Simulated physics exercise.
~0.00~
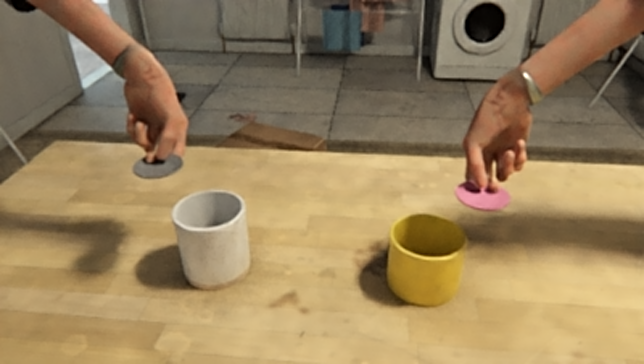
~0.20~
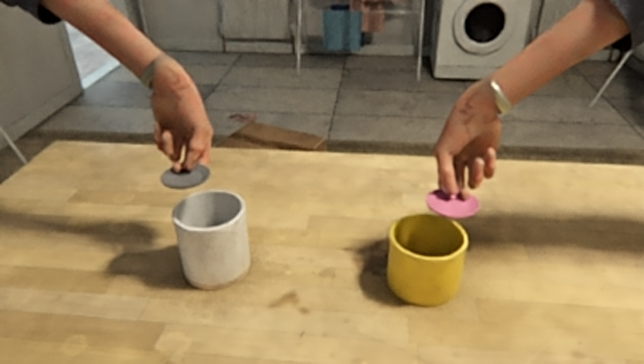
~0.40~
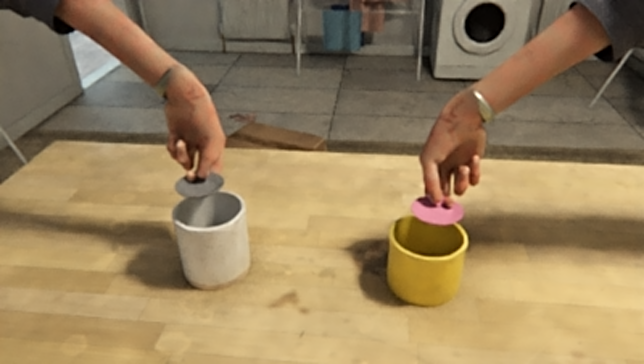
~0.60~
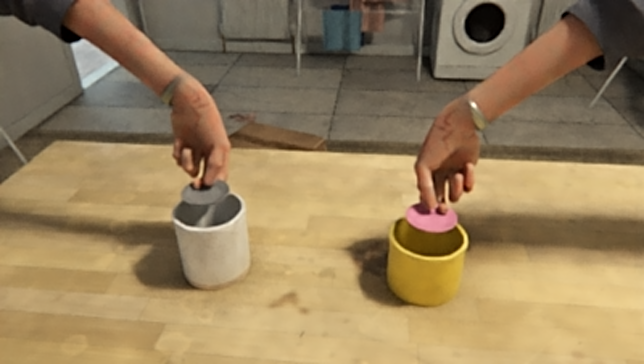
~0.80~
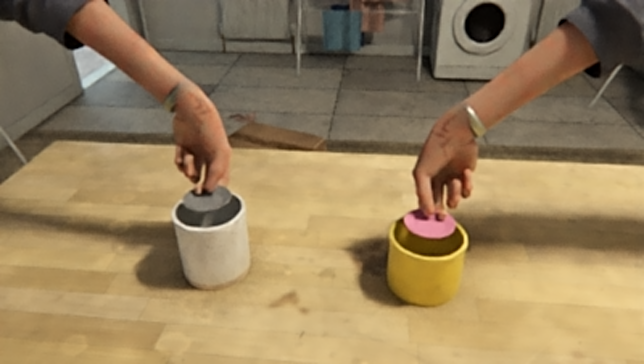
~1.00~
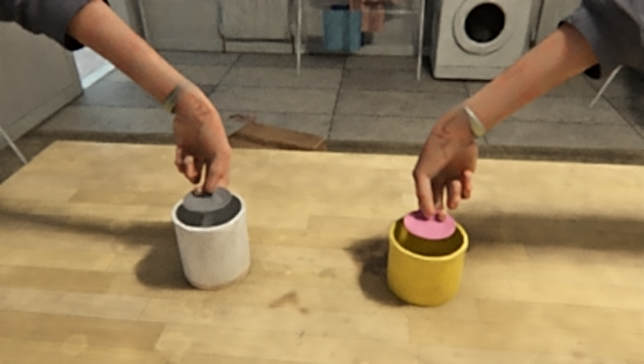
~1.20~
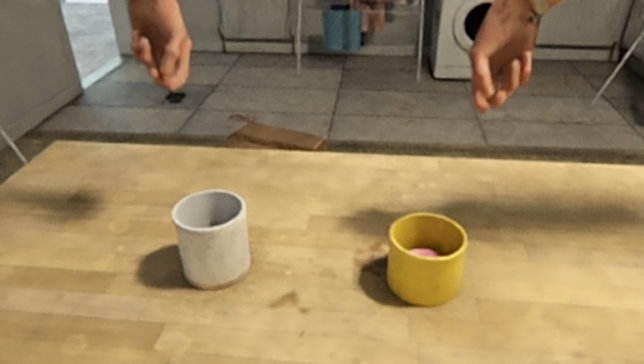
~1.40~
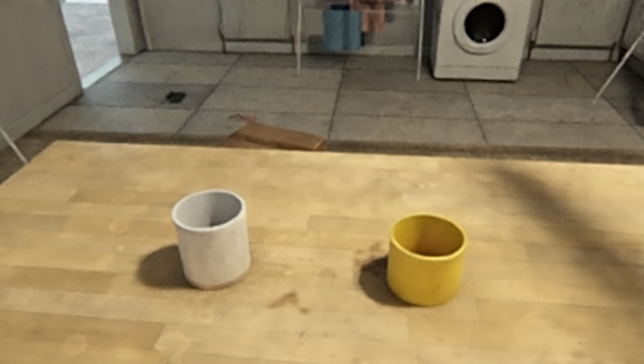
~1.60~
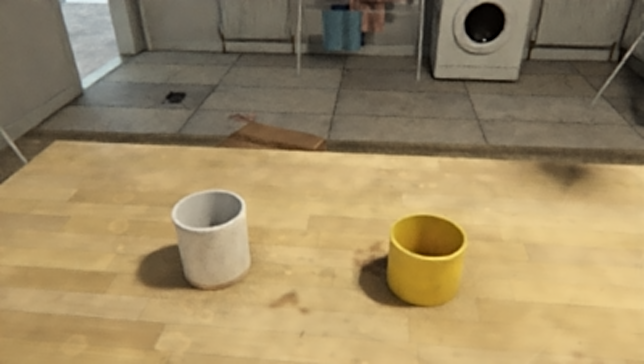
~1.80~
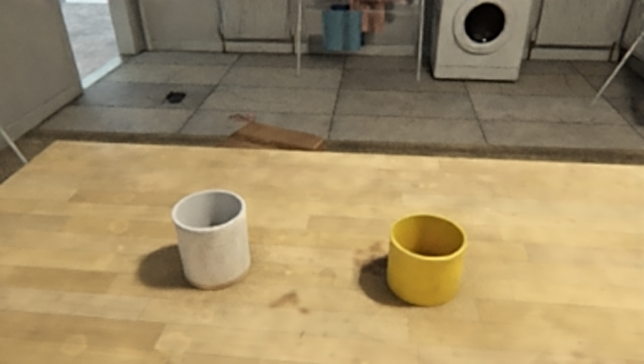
Two hands lowered a grey disc over a white cup and a pink disc over a yellow cup, held them at the openings, then let go and drew away as both discs dropped inside, leaving the cups standing uncovered.
